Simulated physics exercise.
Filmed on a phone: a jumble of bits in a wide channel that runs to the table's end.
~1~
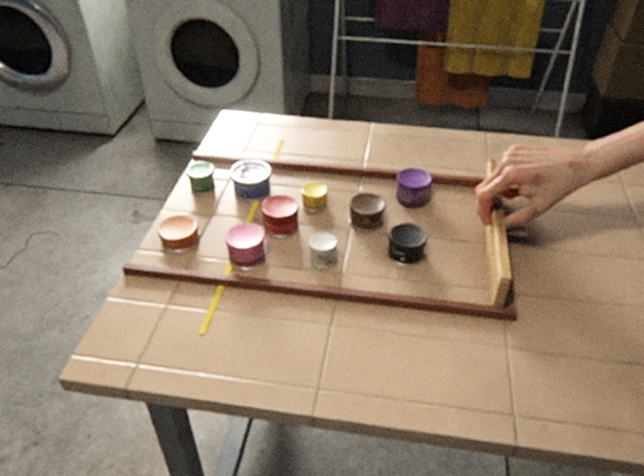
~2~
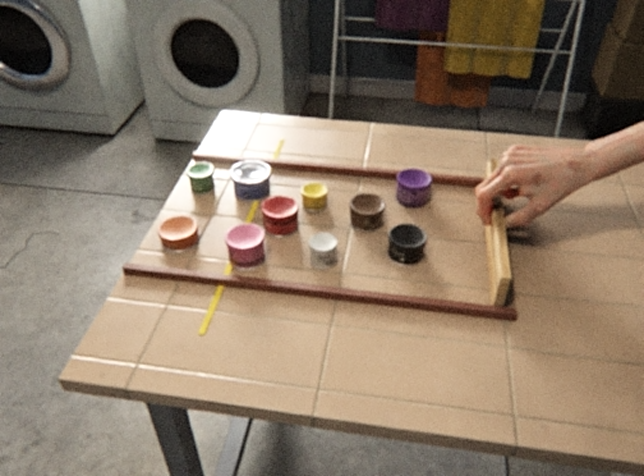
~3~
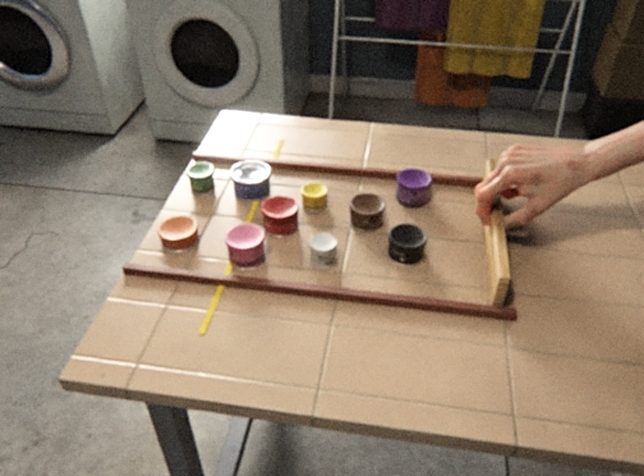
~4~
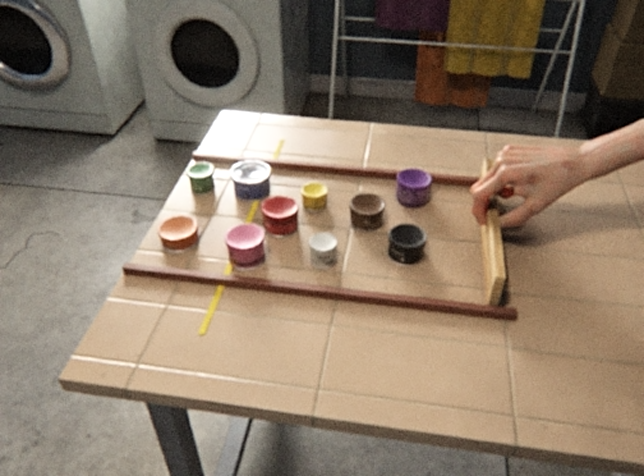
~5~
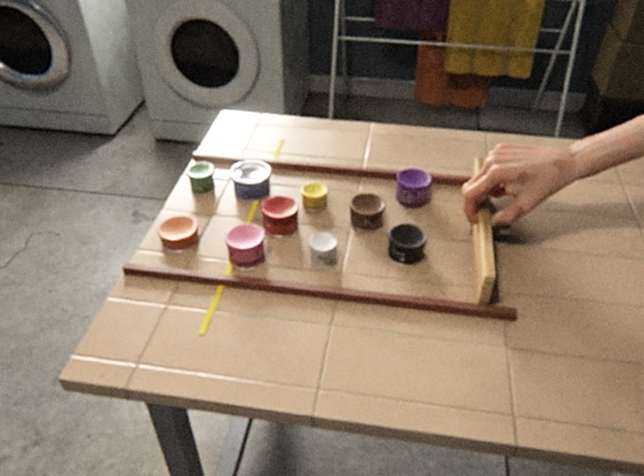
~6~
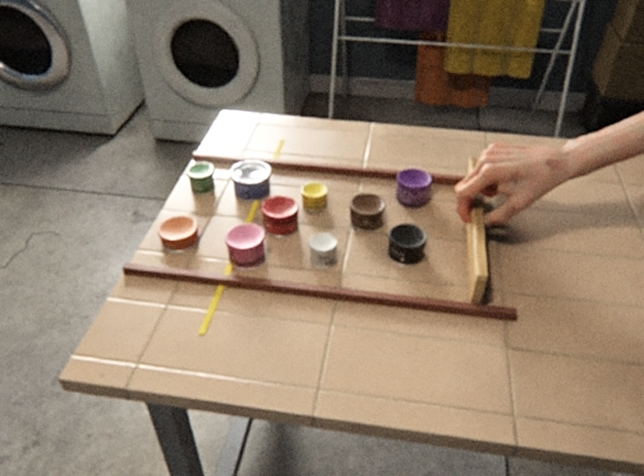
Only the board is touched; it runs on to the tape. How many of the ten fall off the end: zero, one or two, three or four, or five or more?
Here the number that fall off is zero.
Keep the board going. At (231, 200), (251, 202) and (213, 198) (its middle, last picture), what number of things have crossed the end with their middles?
Past the end: 1, 0 and 2.
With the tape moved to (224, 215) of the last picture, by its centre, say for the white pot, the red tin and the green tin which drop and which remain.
The white pot survives; the red tin survives; the green tin tumbles off.
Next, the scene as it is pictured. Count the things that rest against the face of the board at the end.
The number is 5.
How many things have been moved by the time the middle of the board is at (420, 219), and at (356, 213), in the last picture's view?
The counts are 2 and 4.
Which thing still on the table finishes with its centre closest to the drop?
It is the green tin.
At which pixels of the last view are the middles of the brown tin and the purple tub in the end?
The brown tin stops around (235, 202); the purple tub around (251, 166).
Soon after, none off yet; green tin at rest near (202, 179); orange tin at rest near (179, 234); blue tin at rest near (251, 181).
At rest, the number that fall off is zero.
